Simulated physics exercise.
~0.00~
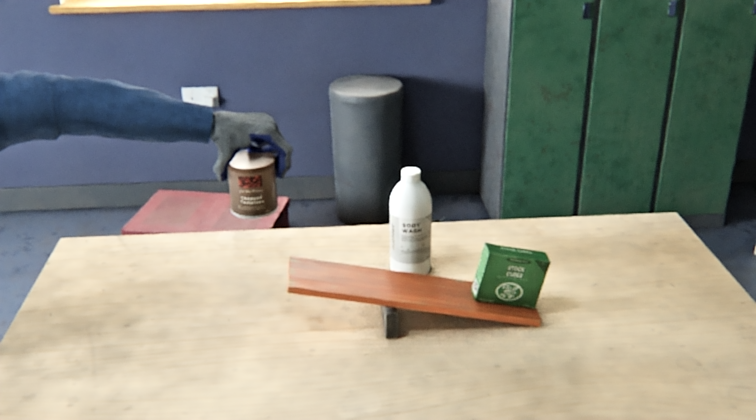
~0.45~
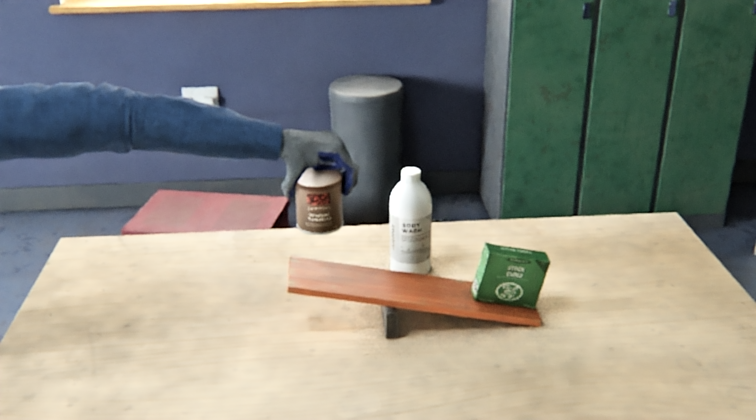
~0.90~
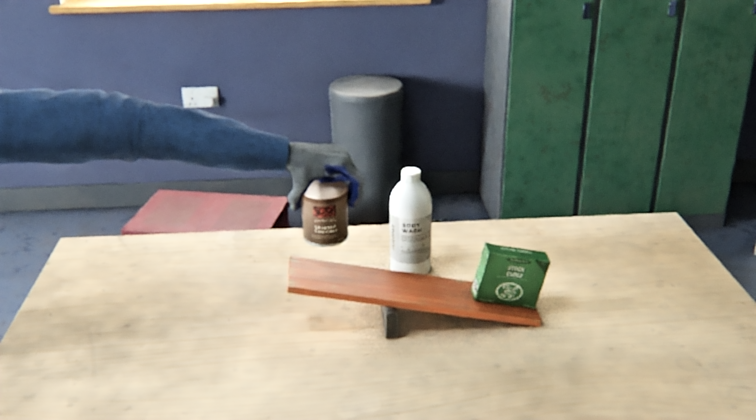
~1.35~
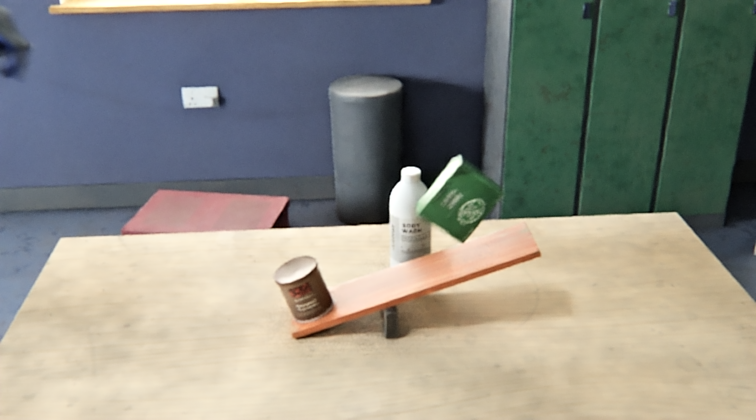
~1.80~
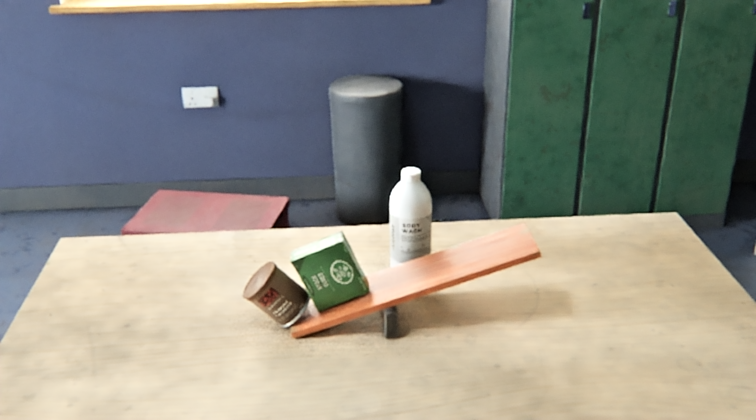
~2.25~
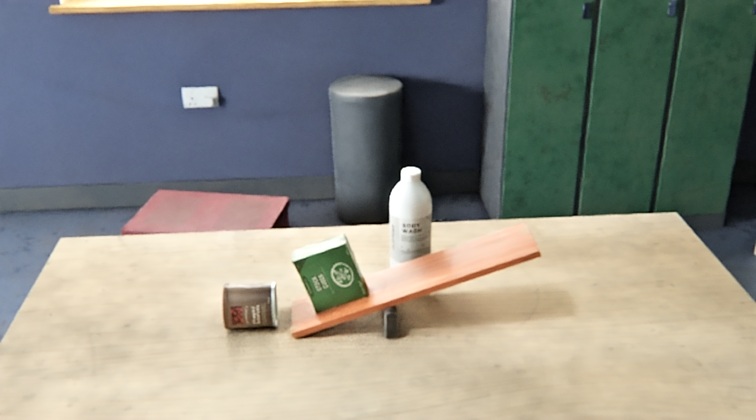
A brown tin dropped onto the see-saw tips it left, and tin and packet topple.
